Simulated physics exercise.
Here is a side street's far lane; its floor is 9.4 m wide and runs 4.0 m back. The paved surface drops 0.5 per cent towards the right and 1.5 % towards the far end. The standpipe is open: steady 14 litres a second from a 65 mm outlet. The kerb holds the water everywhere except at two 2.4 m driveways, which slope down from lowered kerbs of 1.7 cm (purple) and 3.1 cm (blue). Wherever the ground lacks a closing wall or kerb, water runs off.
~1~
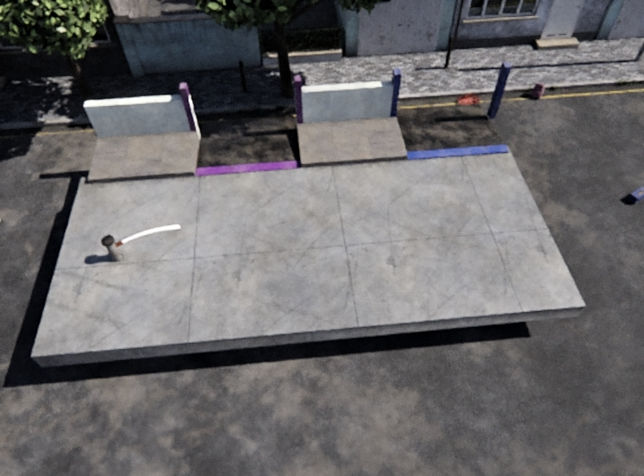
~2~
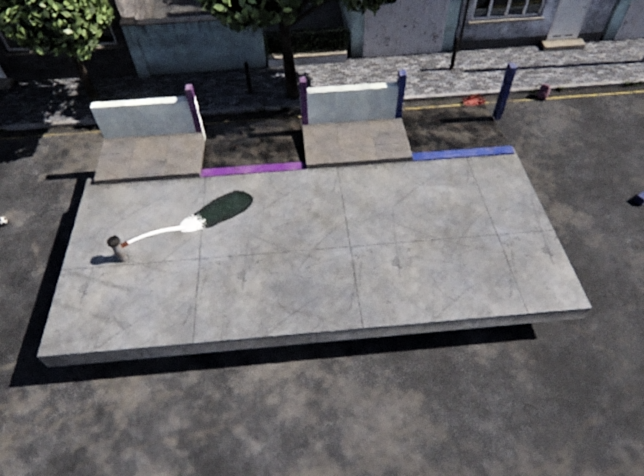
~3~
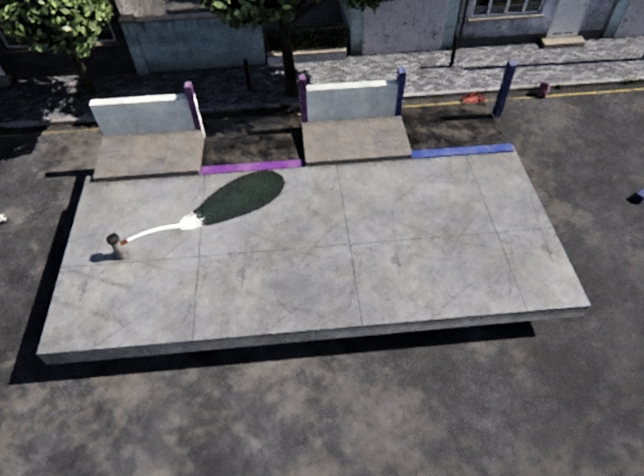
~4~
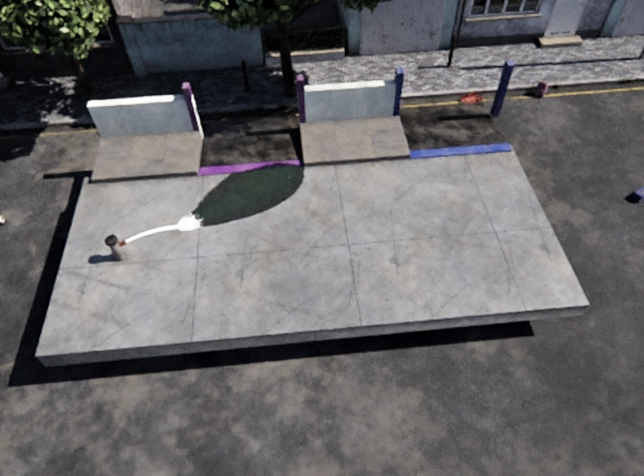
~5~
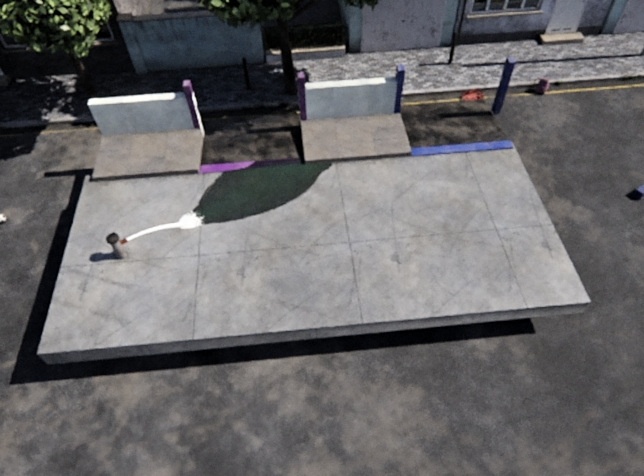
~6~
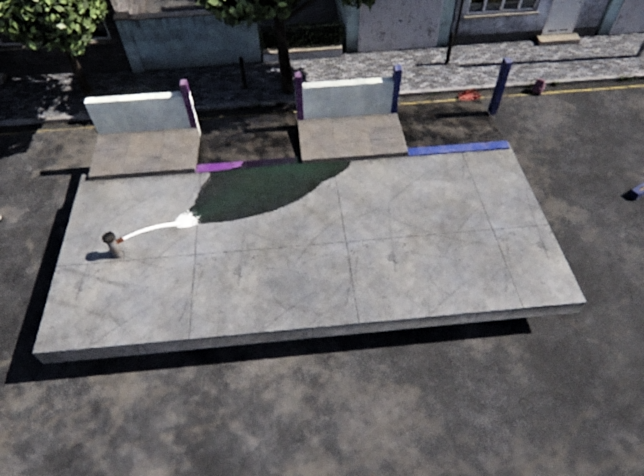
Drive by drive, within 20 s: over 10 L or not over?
Purple driveway over; blue driveway not over.
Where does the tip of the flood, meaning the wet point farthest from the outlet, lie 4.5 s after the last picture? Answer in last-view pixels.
Roughly at (442, 159).
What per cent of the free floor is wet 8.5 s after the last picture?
20 %.
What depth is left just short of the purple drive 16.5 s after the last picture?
A ruler would show around 2.5 cm.
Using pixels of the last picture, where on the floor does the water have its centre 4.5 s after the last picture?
(308, 182).
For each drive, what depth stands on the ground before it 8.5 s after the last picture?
Purple 2.5 cm, blue 2.0 cm.
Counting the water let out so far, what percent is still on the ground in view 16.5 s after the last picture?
Roughly 60 percent of it is still there.
Then, 1.5 s after the last picture water covers 10 % of the floor and is deepest (3 cm) near (301, 169); purple driveway 2.3 cm at the lowered kerb, 8 L in, blue driveway not reached.
Then, 4.5 s after the last picture water covers 15 % of the floor and is deepest (4 cm) near (301, 169); purple driveway 2.5 cm at the lowered kerb, 19 L in, blue driveway not reached.
Then, 8.5 s after the last picture water covers 20 % of the floor and is deepest (4 cm) near (301, 169); purple driveway 2.5 cm at the lowered kerb, 35 L in, blue driveway 2 cm at the lowered kerb, 0 L in.
Then, 12.5 s after the last picture water covers 25 % of the floor and is deepest (4 cm) near (301, 169); purple driveway 2.6 cm at the lowered kerb, 52 L in, blue driveway 2.4 cm at the lowered kerb, 0 L in.
Then, 16.5 s after the last picture water covers 25 % of the floor and is deepest (4 cm) near (301, 169); purple driveway 2.6 cm at the lowered kerb, 68 L in, blue driveway 2.6 cm at the lowered kerb, 0 L in.
